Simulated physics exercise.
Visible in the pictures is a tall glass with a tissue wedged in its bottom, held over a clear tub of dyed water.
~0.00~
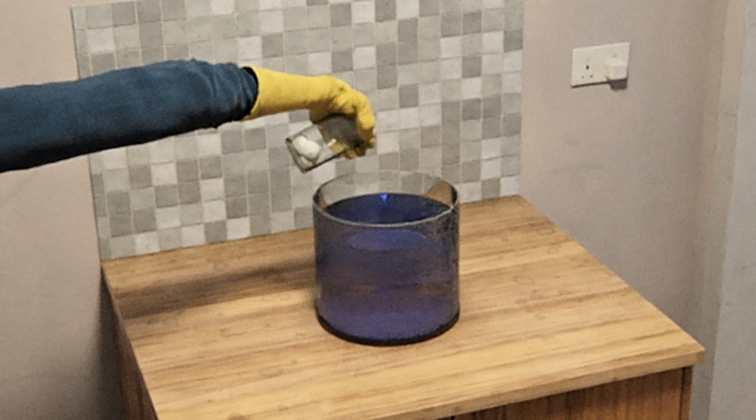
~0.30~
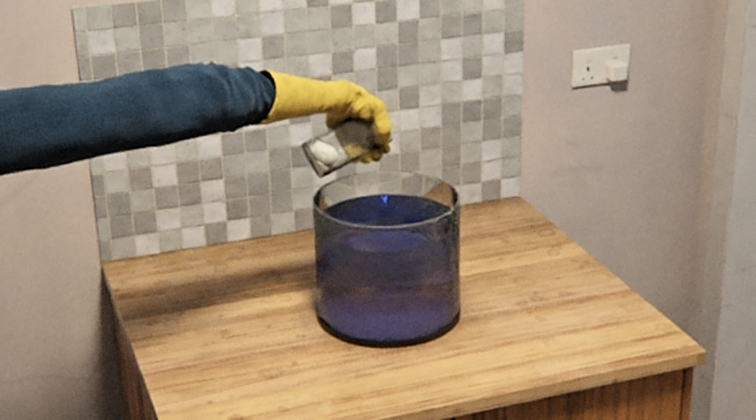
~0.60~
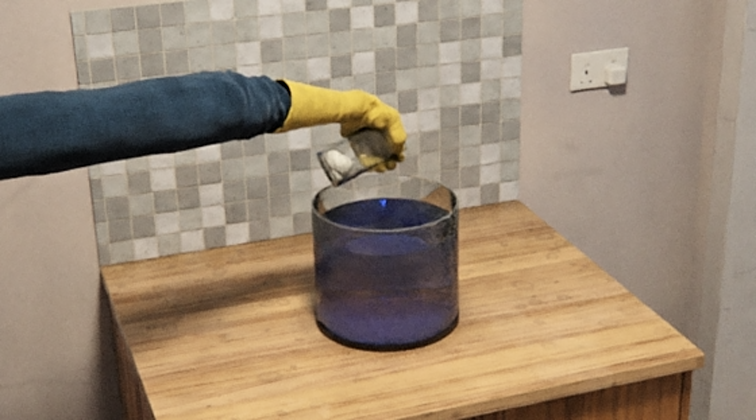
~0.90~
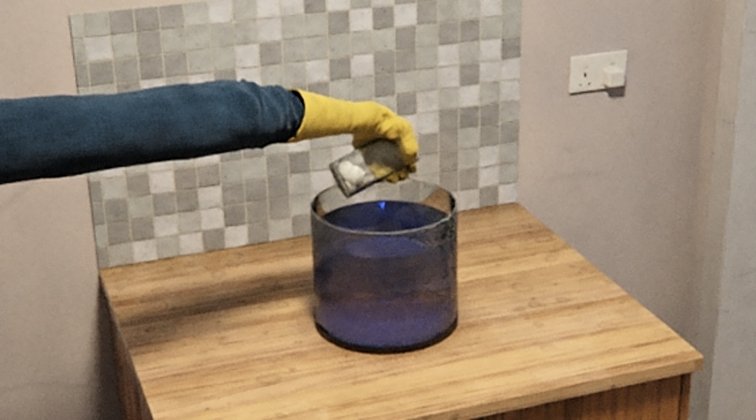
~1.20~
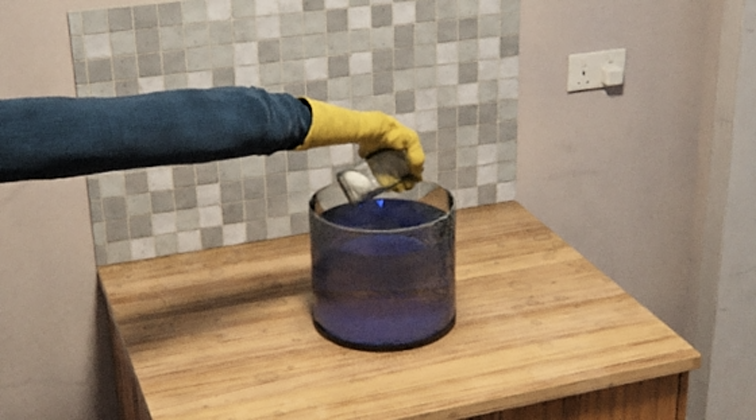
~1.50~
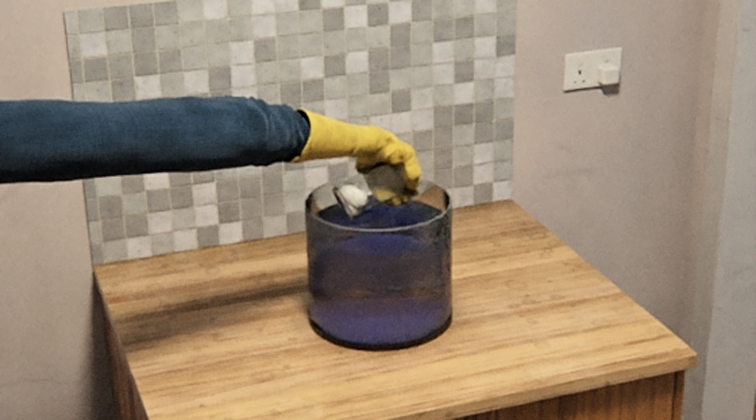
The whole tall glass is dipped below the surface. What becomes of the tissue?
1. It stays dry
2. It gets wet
(2) It gets wet.
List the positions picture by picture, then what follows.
Tall glass (332, 137) on its side; above the clear tub, in the first picture.
Tall glass (349, 141) on its side; tissue (321, 156); coming down, in the second picture.
Tall glass (363, 151) on its side; lower, in the third picture.
Tall glass (375, 162) on its side; tissue (348, 176); lower still, in the fourth picture.
Tall glass (381, 171) on its side; close to the surface, in the fifth picture.
Tall glass (378, 185) on its side; tissue (351, 200); just over the surface, in the sixth picture.
After 2.0 s, the tall glass enters the dyed water.
After 2.6 s, dyed water pours in as the air escapes.
After 4.0 s, the tall glass is under, flooded, and the tissue is wet.
